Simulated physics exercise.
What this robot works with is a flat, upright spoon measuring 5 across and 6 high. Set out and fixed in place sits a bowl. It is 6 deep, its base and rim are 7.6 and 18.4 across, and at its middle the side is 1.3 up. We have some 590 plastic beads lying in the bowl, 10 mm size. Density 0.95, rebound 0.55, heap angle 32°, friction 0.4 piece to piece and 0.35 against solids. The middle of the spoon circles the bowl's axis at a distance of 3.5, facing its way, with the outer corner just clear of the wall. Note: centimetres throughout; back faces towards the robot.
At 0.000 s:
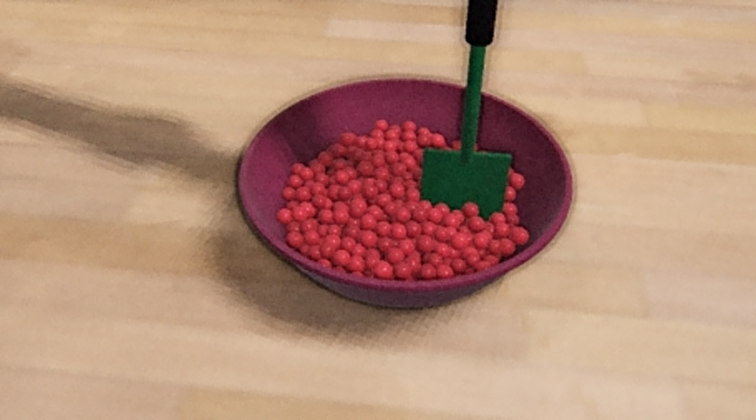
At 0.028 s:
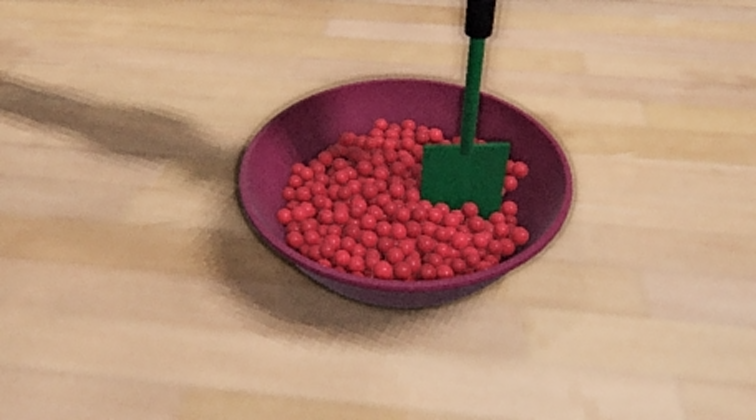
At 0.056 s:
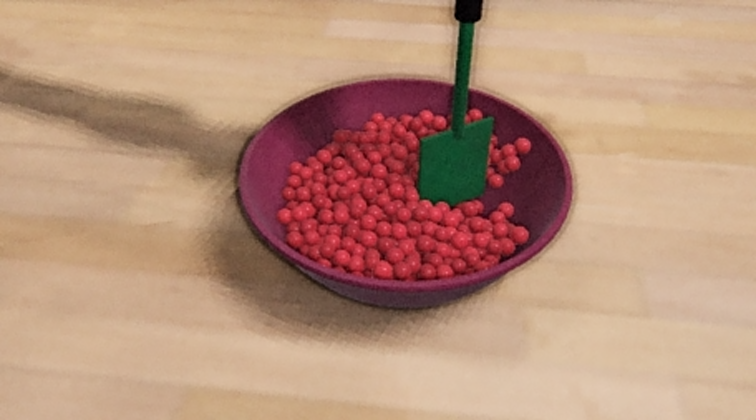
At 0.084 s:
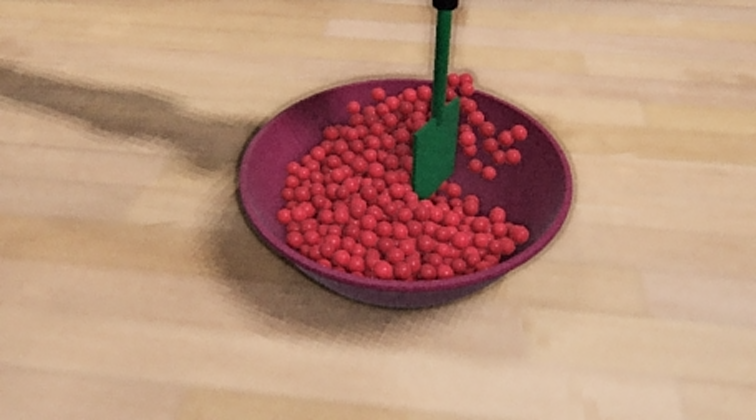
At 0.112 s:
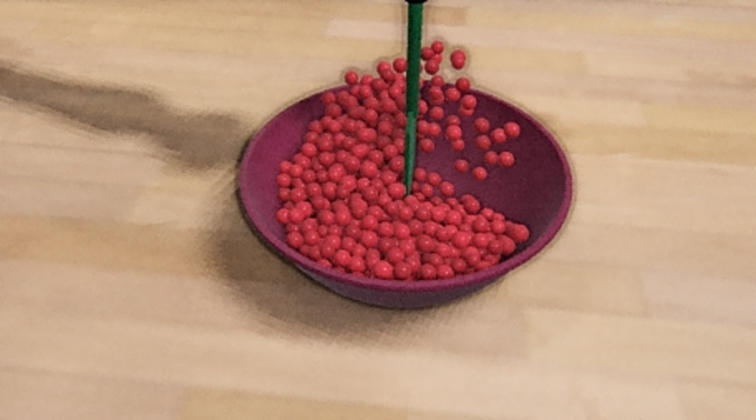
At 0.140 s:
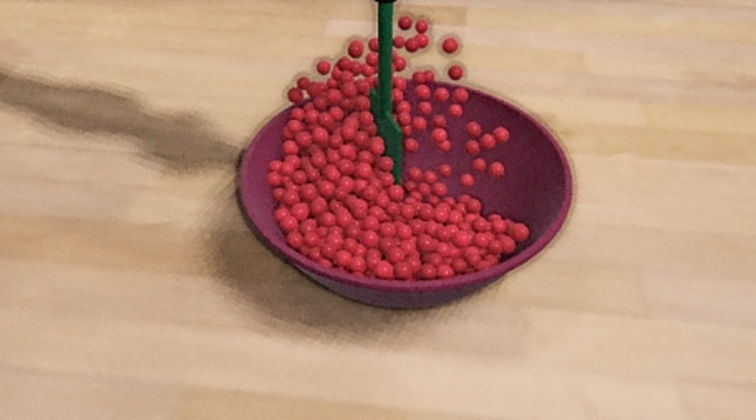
In a purple bowl, a green spatula sweeps leftward through red beads, flinging some upward.
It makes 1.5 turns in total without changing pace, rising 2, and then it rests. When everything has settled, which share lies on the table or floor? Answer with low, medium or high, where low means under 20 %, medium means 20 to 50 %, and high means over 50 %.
Medium.
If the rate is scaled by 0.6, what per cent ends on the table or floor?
That gives about 15 percent.
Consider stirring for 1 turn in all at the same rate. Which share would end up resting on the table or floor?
30 %.
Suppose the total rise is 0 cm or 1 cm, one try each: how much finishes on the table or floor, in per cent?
Around 45 percent, then 40 percent.
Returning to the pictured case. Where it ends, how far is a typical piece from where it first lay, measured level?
8 cm.
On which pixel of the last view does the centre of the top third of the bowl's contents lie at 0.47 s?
The centre is roughly (439, 169).
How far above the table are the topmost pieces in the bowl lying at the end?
It reaches some 5.0 cm above the table.
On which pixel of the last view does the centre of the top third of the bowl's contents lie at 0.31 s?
Centre of upper third: Approx. (422, 246) px.
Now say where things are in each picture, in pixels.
Spoon neck at (469, 131), 0° round; upper third of the load around (390, 195), from x 285 to 520, top at y 125; 587 in the bowl, in the first picture.
Spoon neck at (469, 123), 10° round; upper third of the load around (394, 191), from x 285 to 520, top at y 125, in the second picture.
Spoon neck at (460, 107), 35° round; upper third of the load around (396, 171), from x 285 to 520, top at y 115, in the third picture.
Spoon neck at (439, 94), 62° round; upper third of the load around (391, 152), from x 285 to 520, top at y 80, in the fourth picture.
Spoon neck at (413, 87), 89° round; upper third of the load around (372, 138), from x 285 to 520, top at y 50; 585 in the bowl, 2 in flight or on the tool, in the fifth picture.
Spoon neck at (385, 87), 117° round; upper third of the load around (351, 130), from x 275 to 520, top at y 25; 578 in the bowl, 9 in flight or on the tool, in the sixth picture.
After 0.31 s, 278° round, highest piece 11 above the table; 459 in the bowl, 44 on the table or floor, 84 in flight or on the tool.
After 0.47 s, 80° round, highest piece 9 above the table; 396 in the bowl, 162 on the table or floor, 29 in flight or on the tool.
After 0.76 s, 180° round, highest piece 5 above the table; 386 in the bowl, 201 on the table or floor.
After 1.46 s, 180° round, highest piece 5 above the table; 386 in the bowl, 201 on the table or floor.
At rest, 386 in the bowl, 201 on the table or floor. That is 34 % on the table or floor.
